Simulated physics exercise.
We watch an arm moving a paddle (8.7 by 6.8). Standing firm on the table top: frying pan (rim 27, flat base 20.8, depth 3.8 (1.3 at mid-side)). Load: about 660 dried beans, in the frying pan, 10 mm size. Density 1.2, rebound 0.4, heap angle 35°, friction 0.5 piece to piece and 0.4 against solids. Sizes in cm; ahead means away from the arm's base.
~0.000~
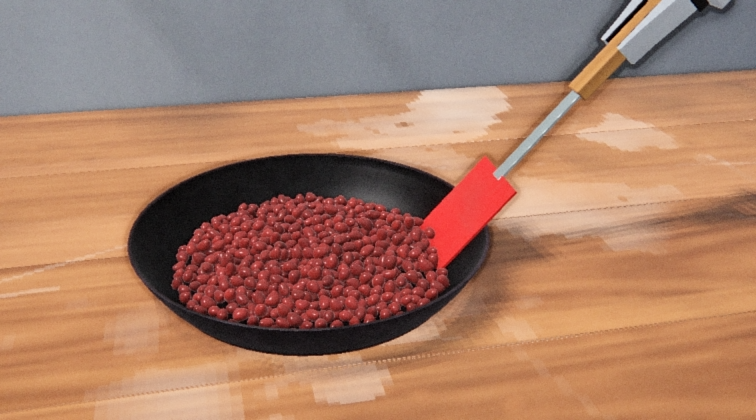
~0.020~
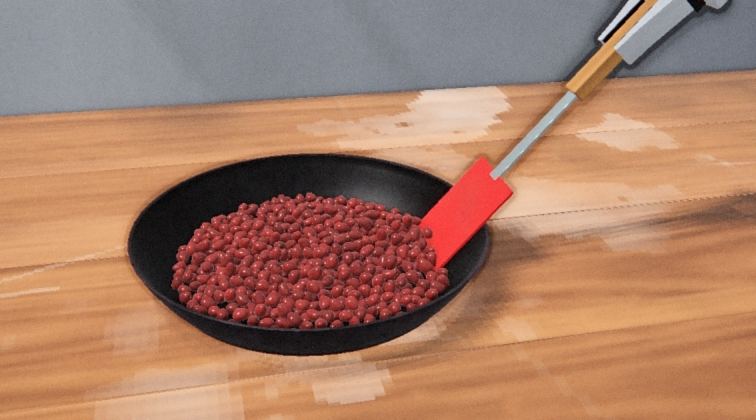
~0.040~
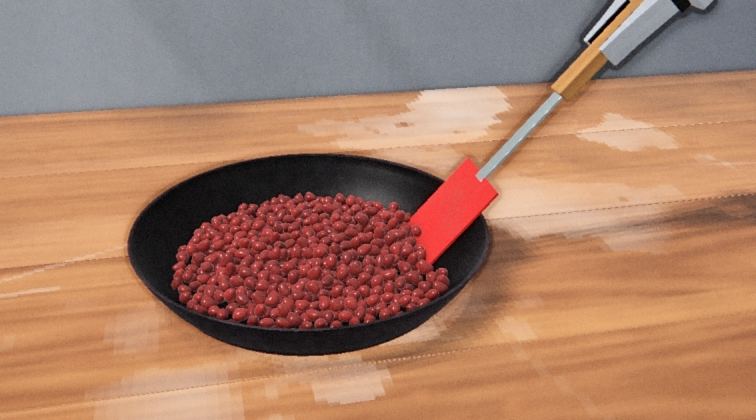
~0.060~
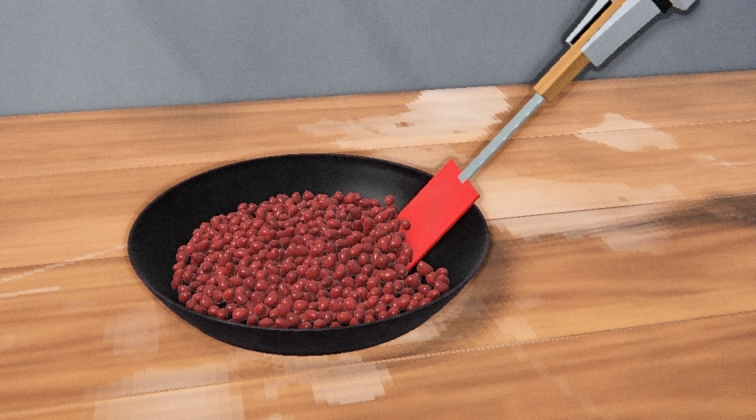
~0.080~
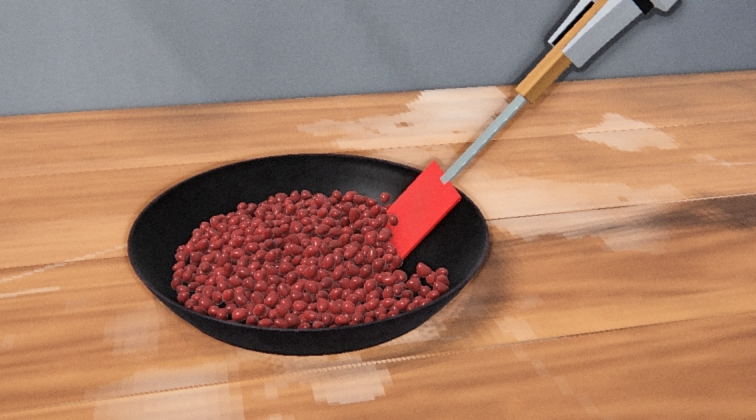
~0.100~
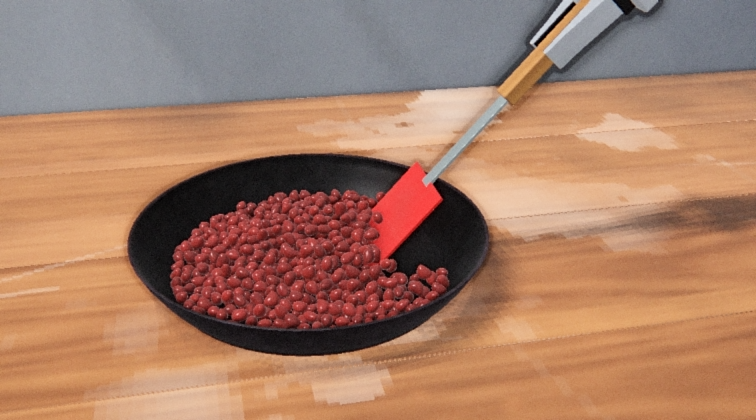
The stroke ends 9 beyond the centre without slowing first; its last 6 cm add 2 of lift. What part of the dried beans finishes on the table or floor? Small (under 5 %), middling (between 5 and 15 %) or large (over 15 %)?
Answer: Middling; between 5 and 15 % of the dried beans finish on the table or floor.
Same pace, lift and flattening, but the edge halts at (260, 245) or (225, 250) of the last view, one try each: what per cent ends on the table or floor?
About 0 and 0 per cent.
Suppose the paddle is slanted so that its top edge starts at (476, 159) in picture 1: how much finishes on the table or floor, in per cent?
Some 10 per cent.
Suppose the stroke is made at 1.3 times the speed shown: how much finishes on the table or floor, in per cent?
Some 15 per cent.
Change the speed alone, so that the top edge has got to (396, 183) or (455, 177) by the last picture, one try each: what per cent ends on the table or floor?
Some 20 and 0 per cent.
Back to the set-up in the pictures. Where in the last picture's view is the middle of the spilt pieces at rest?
Near (79, 299).
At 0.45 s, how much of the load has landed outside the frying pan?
Some 6 per cent.
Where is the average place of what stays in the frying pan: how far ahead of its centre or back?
Some 4.0 cm ahead.
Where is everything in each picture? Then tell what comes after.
The first picture shows paddle top edge at (501, 173), sloping 48°; upper third of the load around (316, 246), from x 175 to 445, top at y 200; 656 in the frying pan.
The second picture shows paddle top edge at (497, 174), sloping 48°; upper third of the load around (317, 246), from x 175 to 445, top at y 200.
The third picture shows paddle top edge at (483, 175), sloping 48°; upper third of the load around (321, 244), from x 175 to 445, top at y 200.
The fourth picture shows paddle top edge at (465, 176), sloping 48°; upper third of the load around (323, 243), from x 175 to 445, top at y 195.
The fifth picture shows paddle top edge at (447, 178), sloping 48°; upper third of the load around (317, 241), from x 175 to 440, top at y 195.
The sixth picture shows paddle top edge at (429, 180), sloping 48°; upper third of the load around (312, 239), from x 175 to 440, top at y 195; 656 in the frying pan.
After 0.16 s, sloping 48°, highest piece 5 above the table; 656 in the frying pan.
After 0.22 s, sloping 48°, highest piece 5 above the table; 656 in the frying pan.
After 0.45 s, sloping 48°, highest piece 5 above the table; 610 in the frying pan, 40 on the table or floor, 6 on the blade or in flight.
After 1.50 s, sloping 48°, highest piece 5 above the table; 607 in the frying pan, 49 on the table or floor.
At rest, 607 in the frying pan, 49 on the table or floor. That is 7 % on the table or floor.
